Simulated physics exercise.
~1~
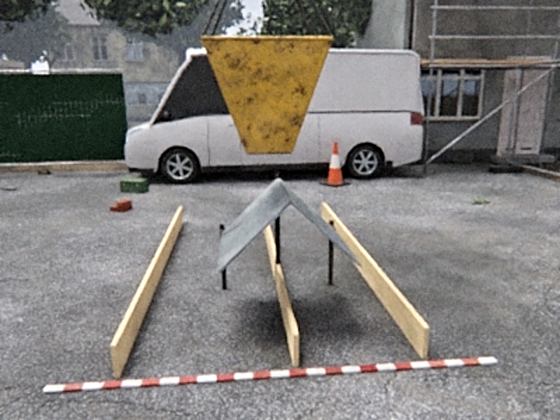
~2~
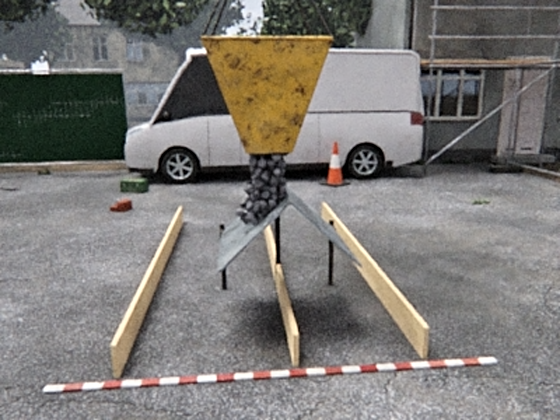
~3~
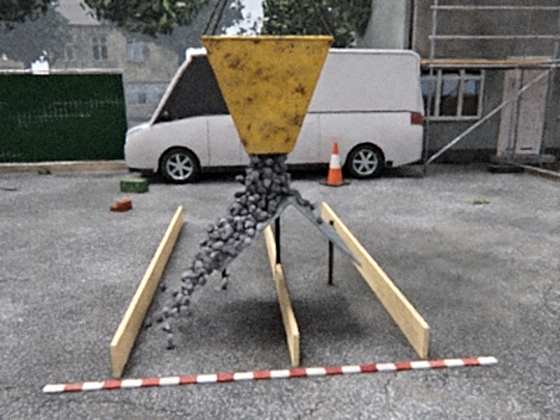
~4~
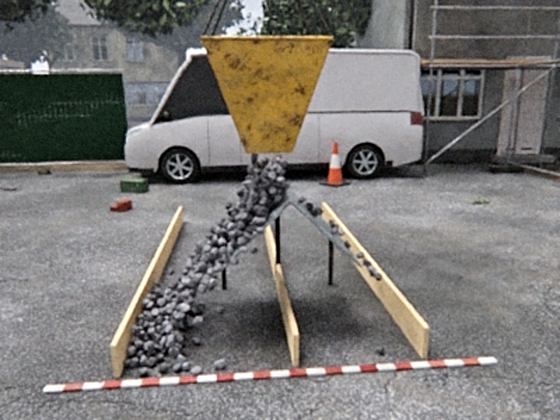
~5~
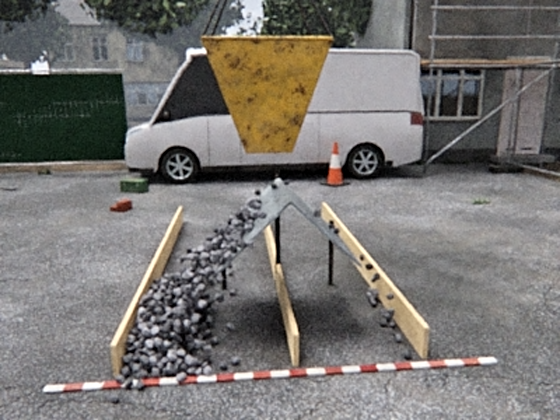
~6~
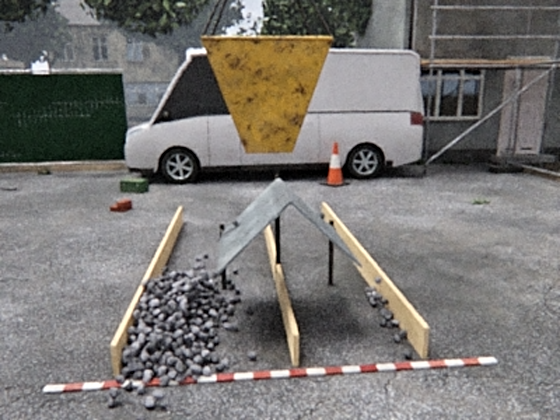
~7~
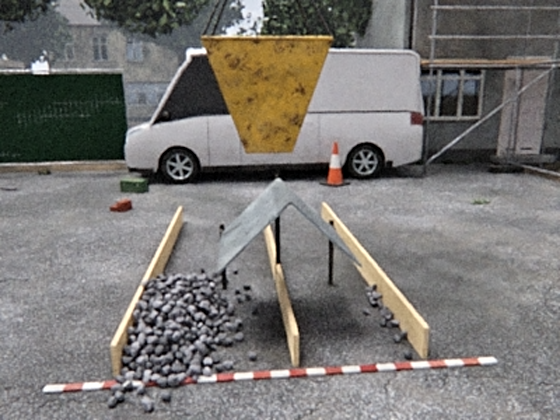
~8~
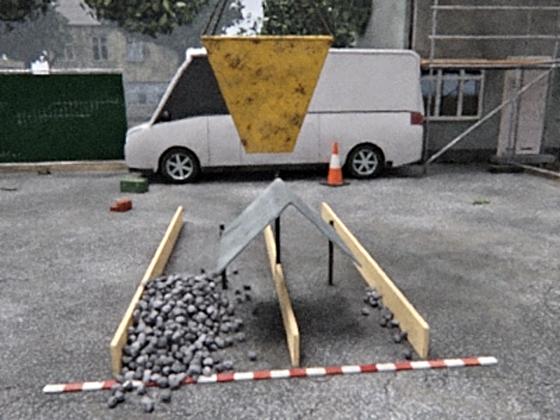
The footage shows a yellow hopper releasing grey stones onto a fixed, peaked steel sheet in a paved yard; most tumble down its left slope, a few go right, and they come to rest as a large heap in the left bay and a small scattering in the right.
